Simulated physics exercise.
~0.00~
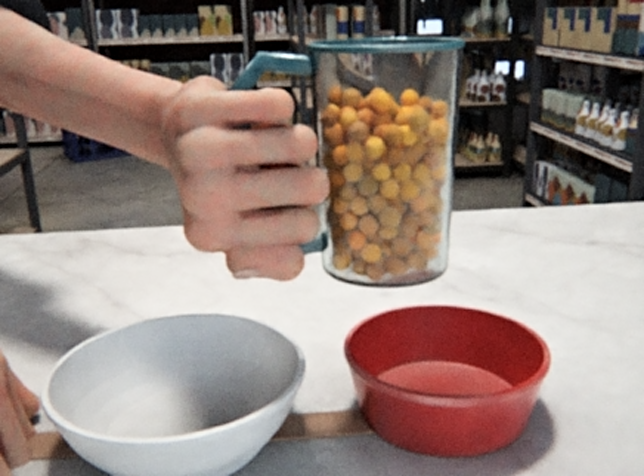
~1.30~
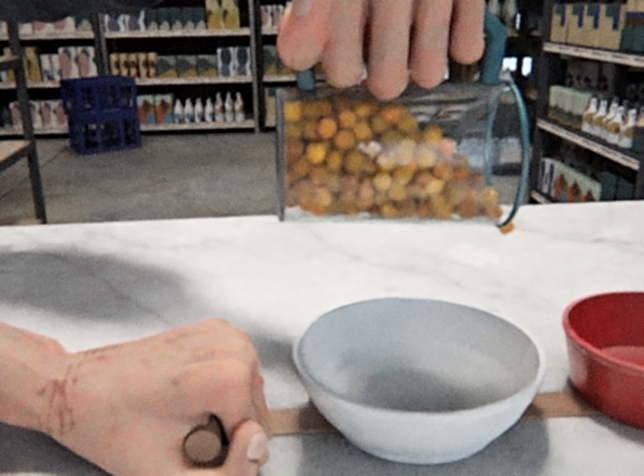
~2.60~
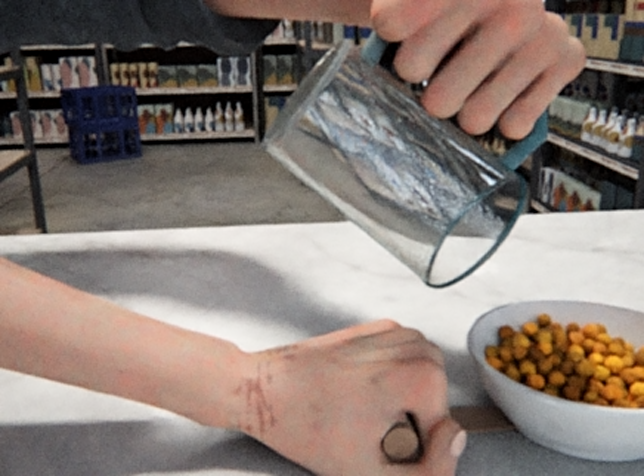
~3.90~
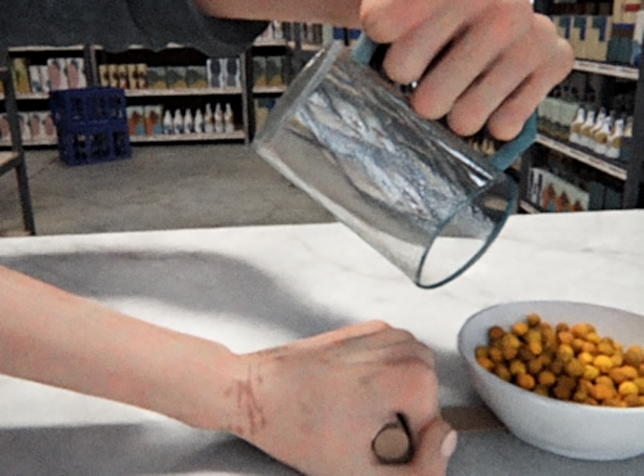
In a shop aisle lined with stocked shelves, a slightly swaying camera looks across a pale marble tabletop. A hand holds a clear cup with a teal handle, full of small yellow-orange pieces, above a white bowl on the left and a red dish on the right, joined by a strip. Another hand at the left pushes the joined row to the right as the cup tips onto its side. The cup tilts further until its mouth points downward, and the red dish leaves view. Finally, the emptied cup is held still, tilted, with the pieces heaped in the white bowl.
